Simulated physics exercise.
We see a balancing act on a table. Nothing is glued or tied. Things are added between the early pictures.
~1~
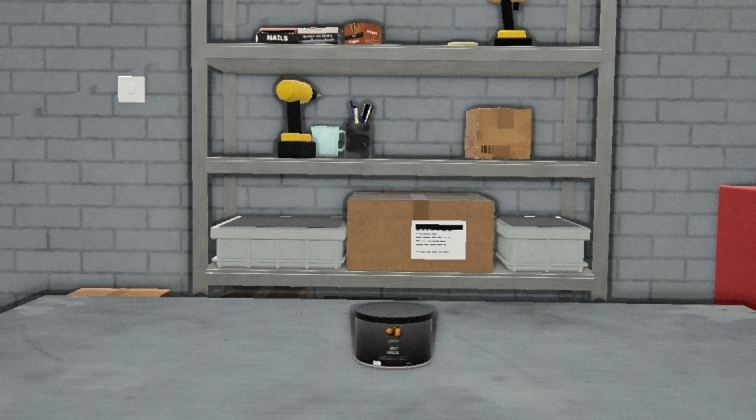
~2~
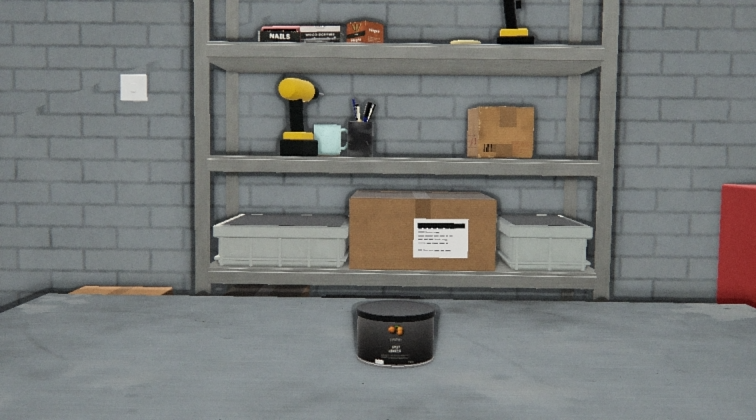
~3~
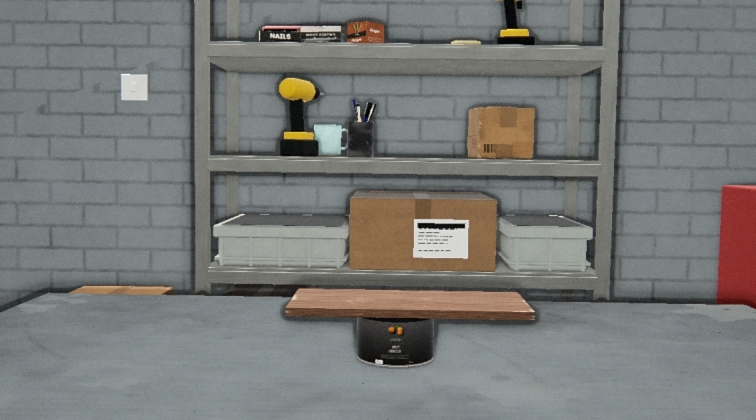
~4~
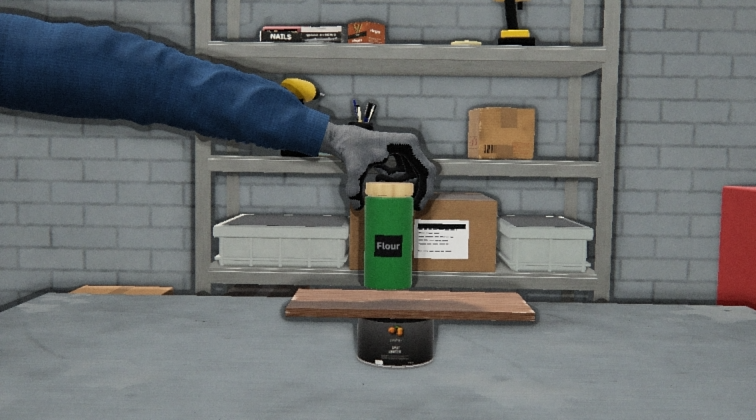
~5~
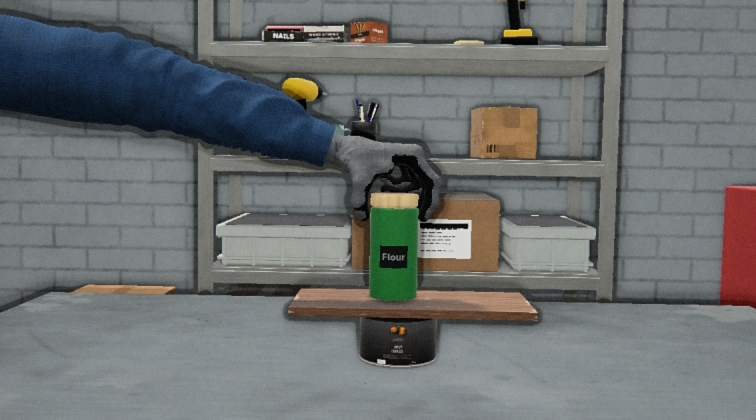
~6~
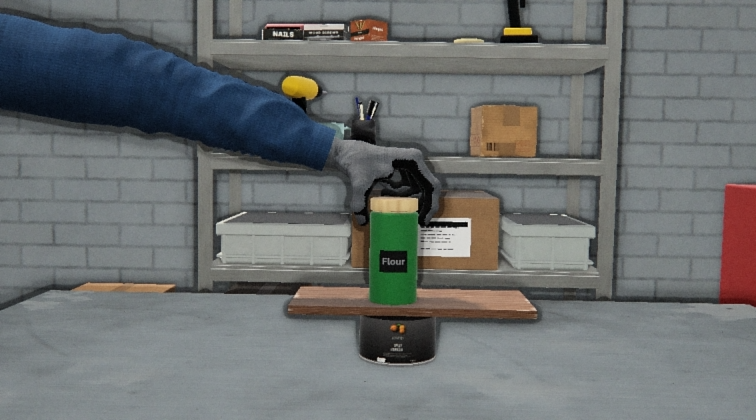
A gloved hand in a blue sleeve reaches in from the left and lowers a green flour jar onto a reddish-brown board, which has appeared across a small black tub, and keeps holding it. The gray tabletop is seen from the front, the camera nearly still. Behind it, metal shelves against a gray brick wall hold yellow-and-black drills, cardboard boxes and pale bins, with something red at right.
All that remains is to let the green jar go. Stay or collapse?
In the end the stack keeps its balance.
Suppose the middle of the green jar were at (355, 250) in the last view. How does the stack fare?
Then it stays up.
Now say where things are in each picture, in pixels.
In the first frame, the last thing is not in view yet; black tub (393, 334).
In the second frame, the last thing is not in view yet; black tub (396, 333).
In the third frame, the last thing is not in view yet; black tub (396, 333).
The fourth frame shows coming down; green jar (389, 234); black tub (396, 333).
The fifth frame shows coming down; green jar (394, 246); black tub (398, 333).
The sixth frame shows set down, still held; green jar (394, 250); black tub (398, 331).
Then, 0.50 s later than the last frame, all is still.
Then, 1.30 s later than the last frame, green jar resting near (394, 250).
When it is over, all 3 as before. End places, in pixels of the last picture, green jar near (394, 250). The stack holds.
